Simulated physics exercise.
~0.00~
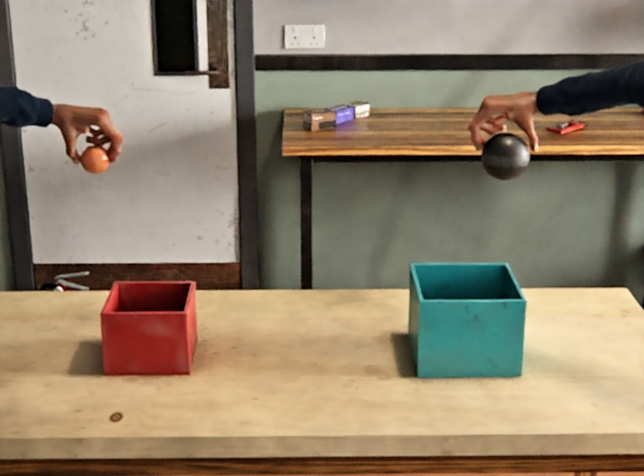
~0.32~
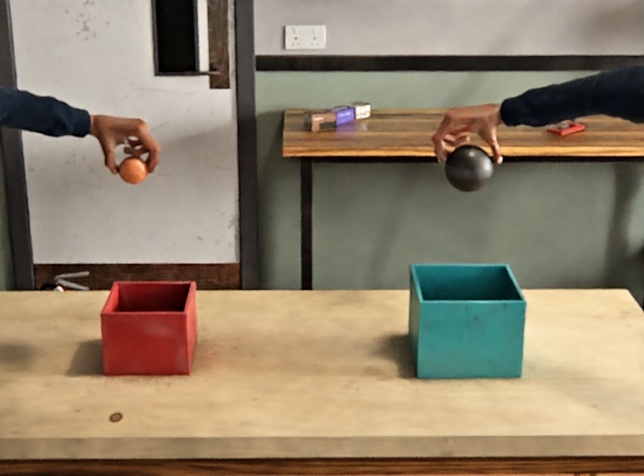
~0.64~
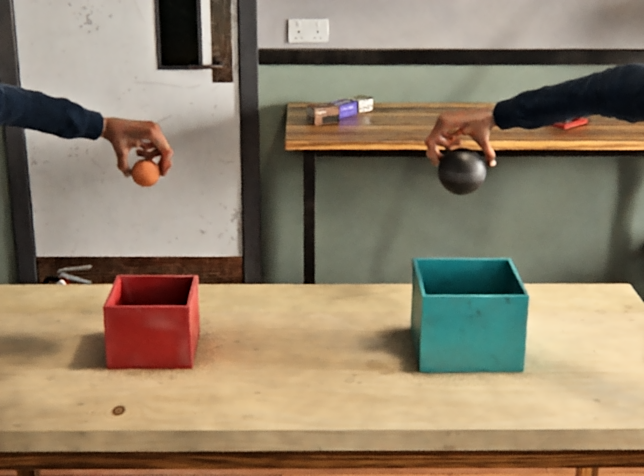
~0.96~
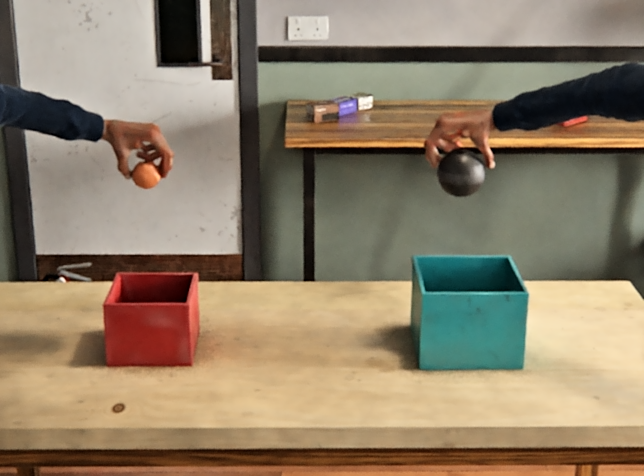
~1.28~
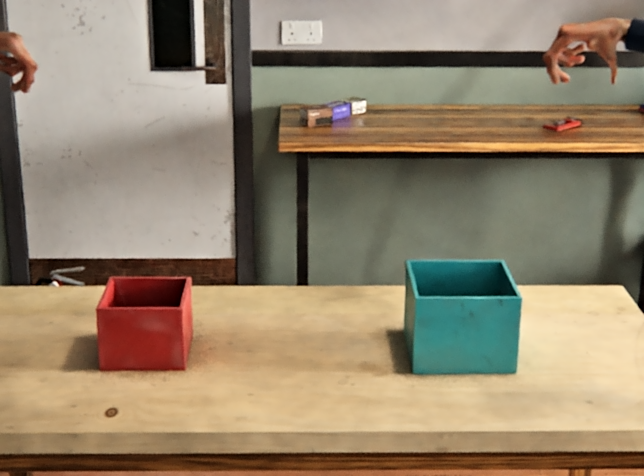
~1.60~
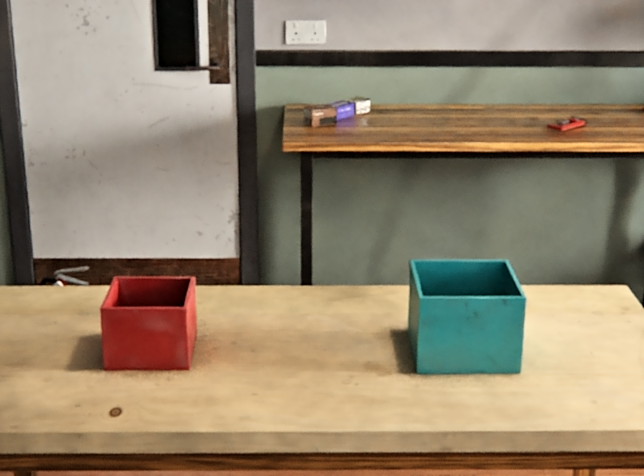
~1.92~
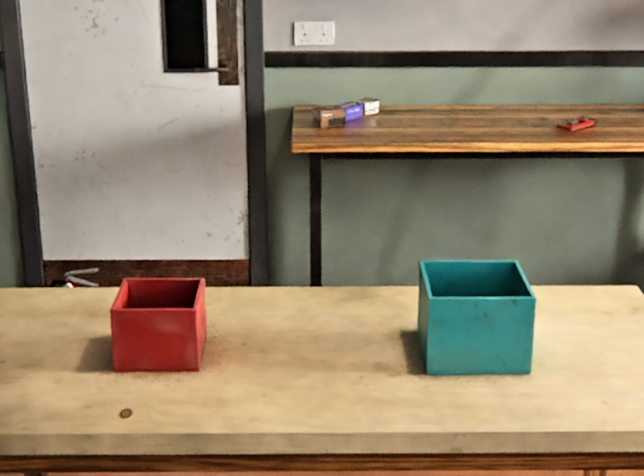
In this clip, two hands hold a small orange tomato and a larger black ball above a red box and a teal box, move inward, then let go and withdraw; the tomato and ball drop into the boxes, leaving neither visible on the table.
